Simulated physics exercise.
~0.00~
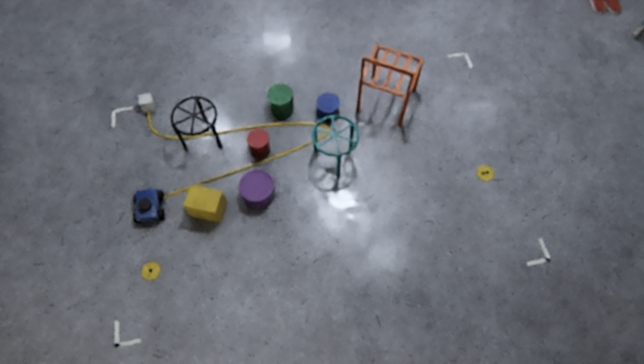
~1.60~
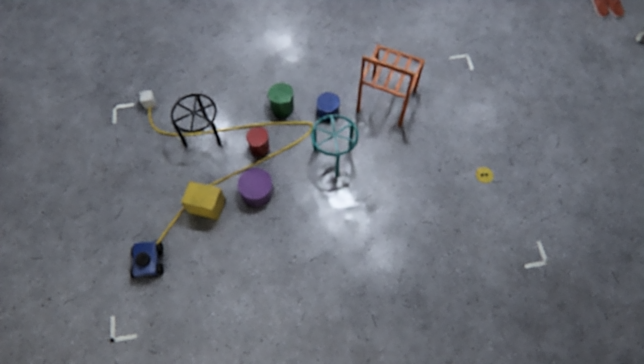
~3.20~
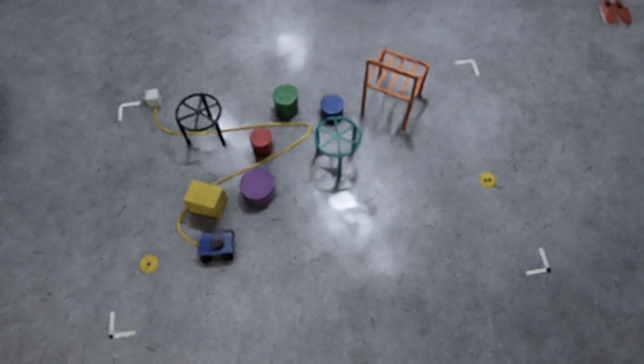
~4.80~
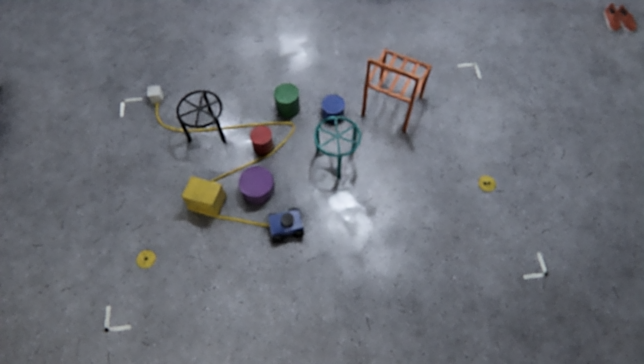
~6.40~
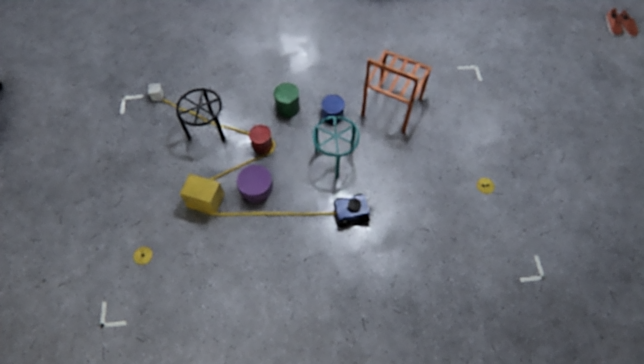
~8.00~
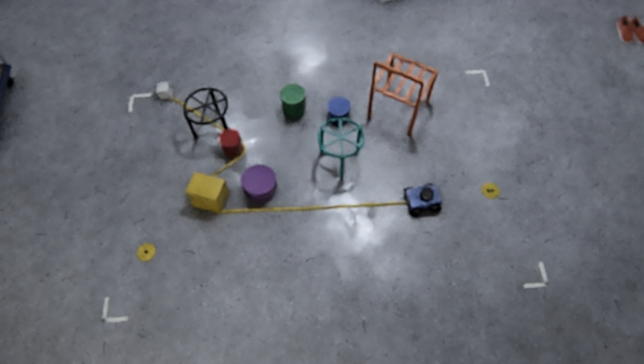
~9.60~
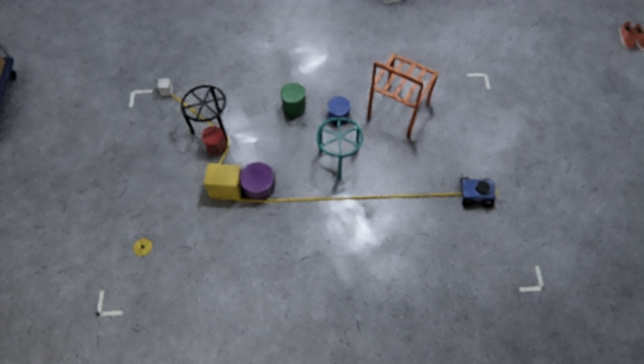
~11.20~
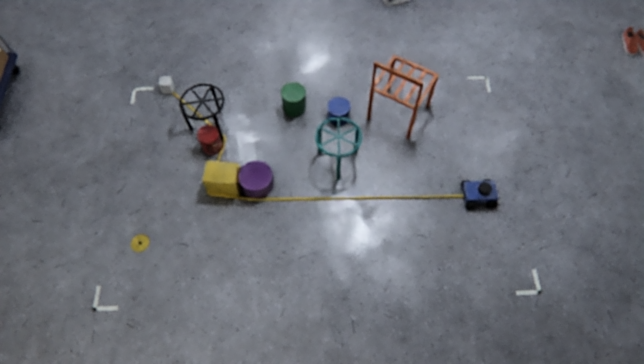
Small blue cart trailing a yellow lead across a grey floor, rounding a yellow crate and heading right, dragging crate and red bin.
